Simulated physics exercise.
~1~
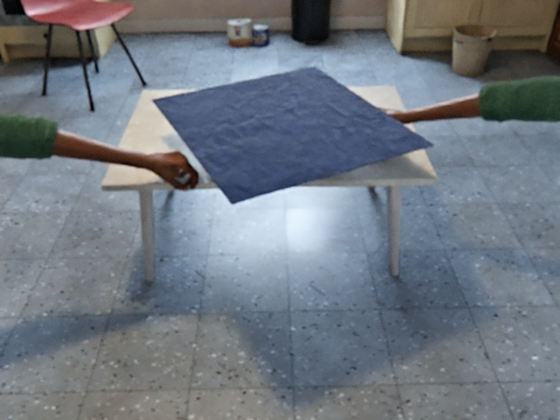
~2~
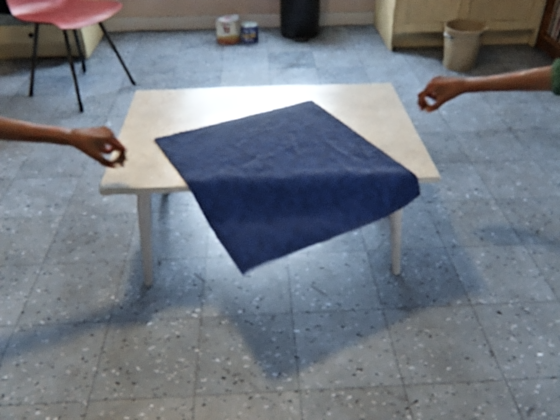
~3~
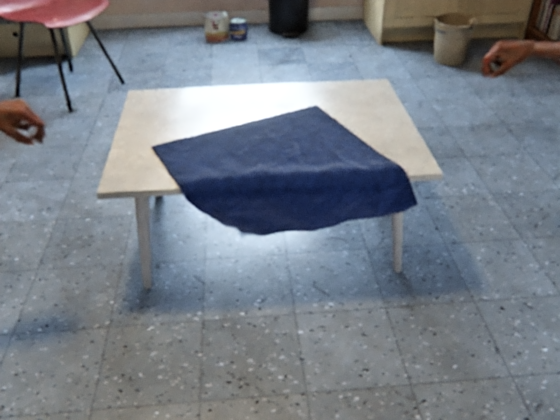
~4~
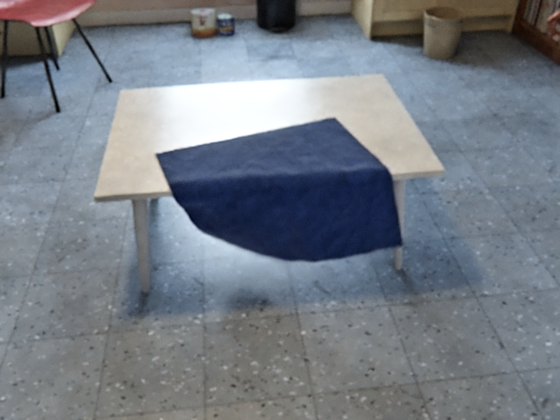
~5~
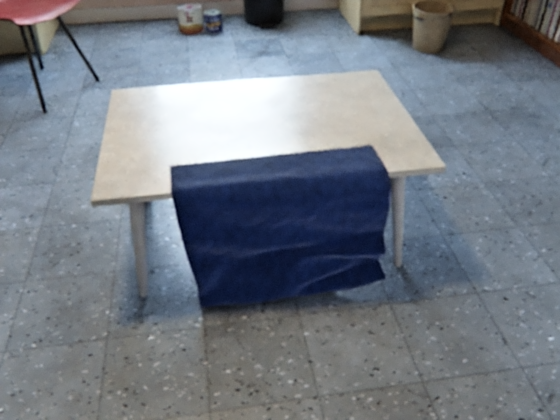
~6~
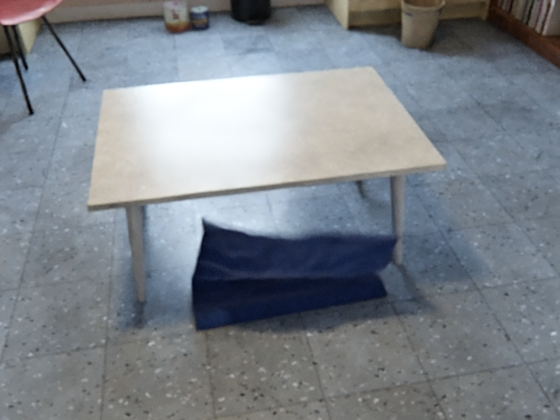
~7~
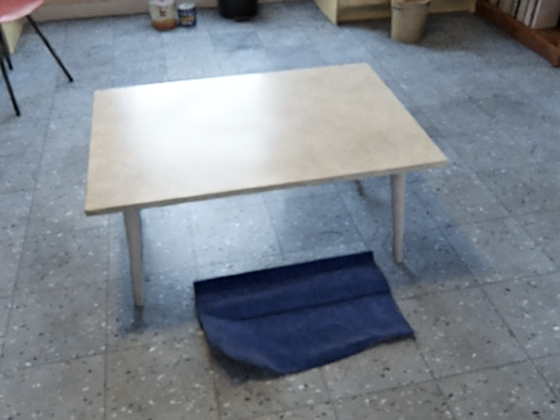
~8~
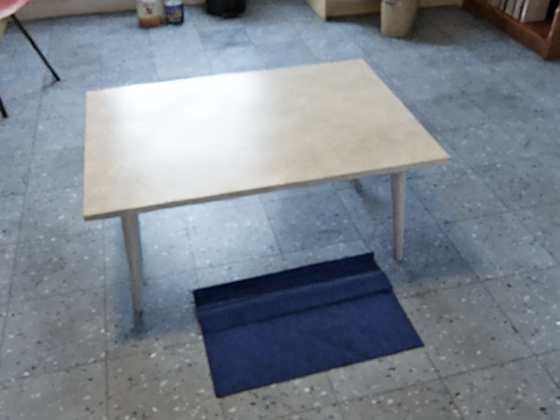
A dark blue cloth, a pillow case, is held flat by two hands, one on each side, above the front part of a pale, low table on a speckled tiled floor. The hands let go and draw back to the left and right as it settles with part of it hanging over the near edge. The hanging part droops lower, and the cloth keeps sliding forward until most of it dangles down the front. It then slips off completely, crumpling as it drops. It ends spread on the floor before the bare table, folded along its back edge.
